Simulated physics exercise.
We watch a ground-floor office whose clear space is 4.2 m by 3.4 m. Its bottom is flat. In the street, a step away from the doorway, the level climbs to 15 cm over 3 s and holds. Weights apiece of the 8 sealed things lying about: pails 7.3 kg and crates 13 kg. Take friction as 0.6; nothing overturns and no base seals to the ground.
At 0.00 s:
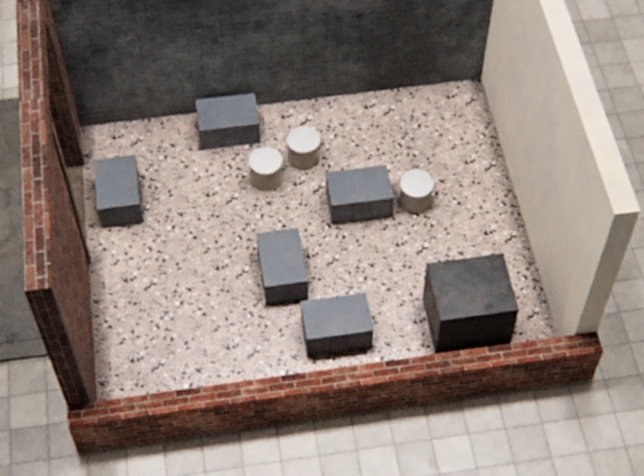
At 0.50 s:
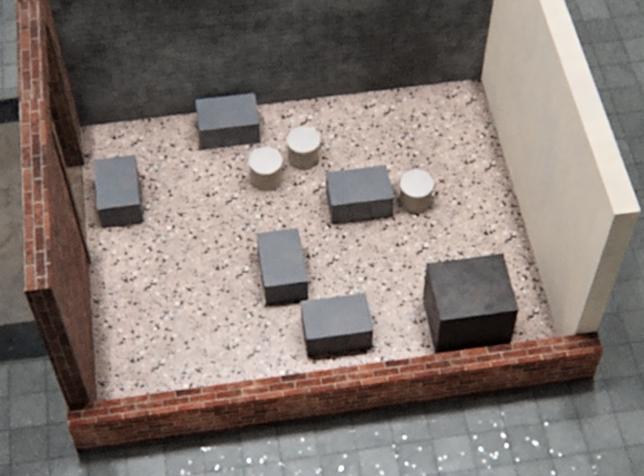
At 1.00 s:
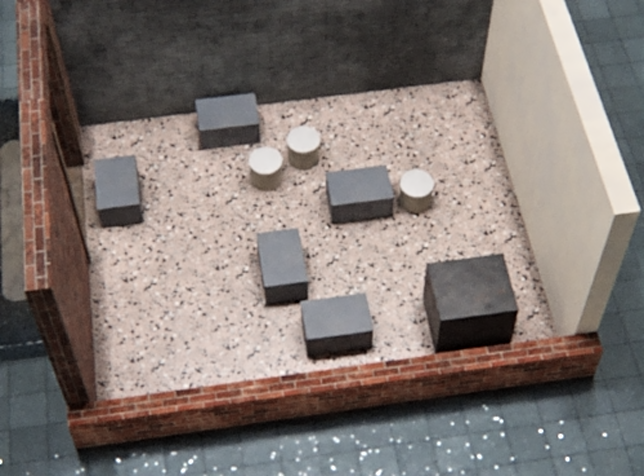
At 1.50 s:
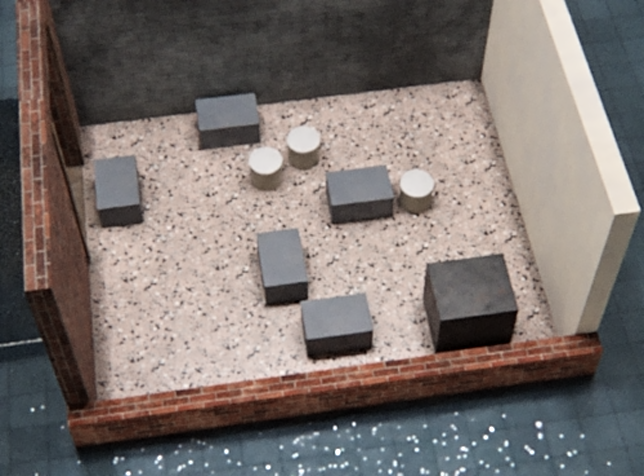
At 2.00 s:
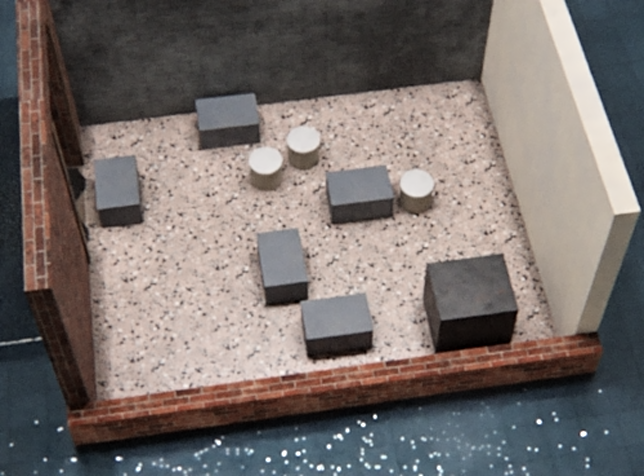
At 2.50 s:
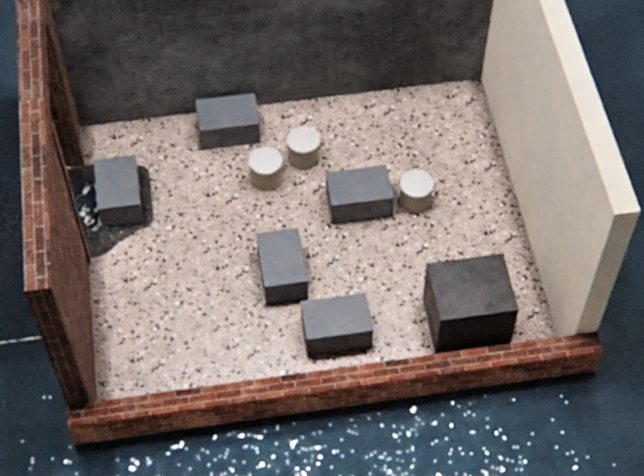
A small walled room with grey blocks and pale round pails sat still while dark, glinting water spread over the paving outside, then a little seeped in around the block by the left wall.
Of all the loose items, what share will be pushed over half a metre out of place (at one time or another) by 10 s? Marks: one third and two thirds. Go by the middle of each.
Share: Between one and two thirds.
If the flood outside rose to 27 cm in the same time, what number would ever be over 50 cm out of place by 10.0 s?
In that case 8 of them.
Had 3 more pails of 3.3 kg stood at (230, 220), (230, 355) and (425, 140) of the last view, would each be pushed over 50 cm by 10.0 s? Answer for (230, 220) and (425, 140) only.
In that order: Over, less.
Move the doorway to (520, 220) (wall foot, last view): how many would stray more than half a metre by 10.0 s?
In that case 1 of them.
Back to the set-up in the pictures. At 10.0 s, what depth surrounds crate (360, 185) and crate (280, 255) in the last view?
About 6 and 5 cm.
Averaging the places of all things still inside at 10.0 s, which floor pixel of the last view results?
Around (350, 215).
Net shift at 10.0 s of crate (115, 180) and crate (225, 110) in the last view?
In that order: 200 cm, 150 cm.
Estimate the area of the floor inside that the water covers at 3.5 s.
Roughly 2.0 m2.
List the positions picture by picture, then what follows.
The first picture shows a crate at (116, 182) rests on the ground; a pail at (303, 139), on the bottom; water covers 0.0 m2; 0 of 8 have shifted.
The second picture shows a crate at (116, 182), on the bottom; a pail at (303, 139), on the bottom; 0.0 m2 under water; 0 of 8 have shifted.
The third picture shows a crate at (116, 182) rests on the ground; a pail at (303, 139), on the bottom; water covers 0.0 m2; 0 of 8 have shifted.
The fourth picture shows a crate at (116, 182), on the bottom; a pail at (303, 139), on the bottom; 0.0 m2 under water; 0 of 8 have shifted.
The fifth picture shows a crate at (116, 182), on the bottom; a pail at (303, 139), on the bottom; 0.0 m2 under water; 0 of 8 have shifted.
The sixth picture shows a crate at (117, 182), on the bottom; a pail at (303, 139) rests on the ground; water covers 0.2 m2; 0 of 8 have shifted.
After 3.5 s 0 of 8 are over 50 cm from their spots; 0 afloat.
After 4.5 s 1 of 8 are over 50 cm from their spots; 0 afloat.
After 7.0 s 2 of 8 are over 50 cm from their spots; 0 afloat.
After 10.0 s 3 of 8 are over 50 cm from their spots, and 3 have been at some point; 2 afloat.
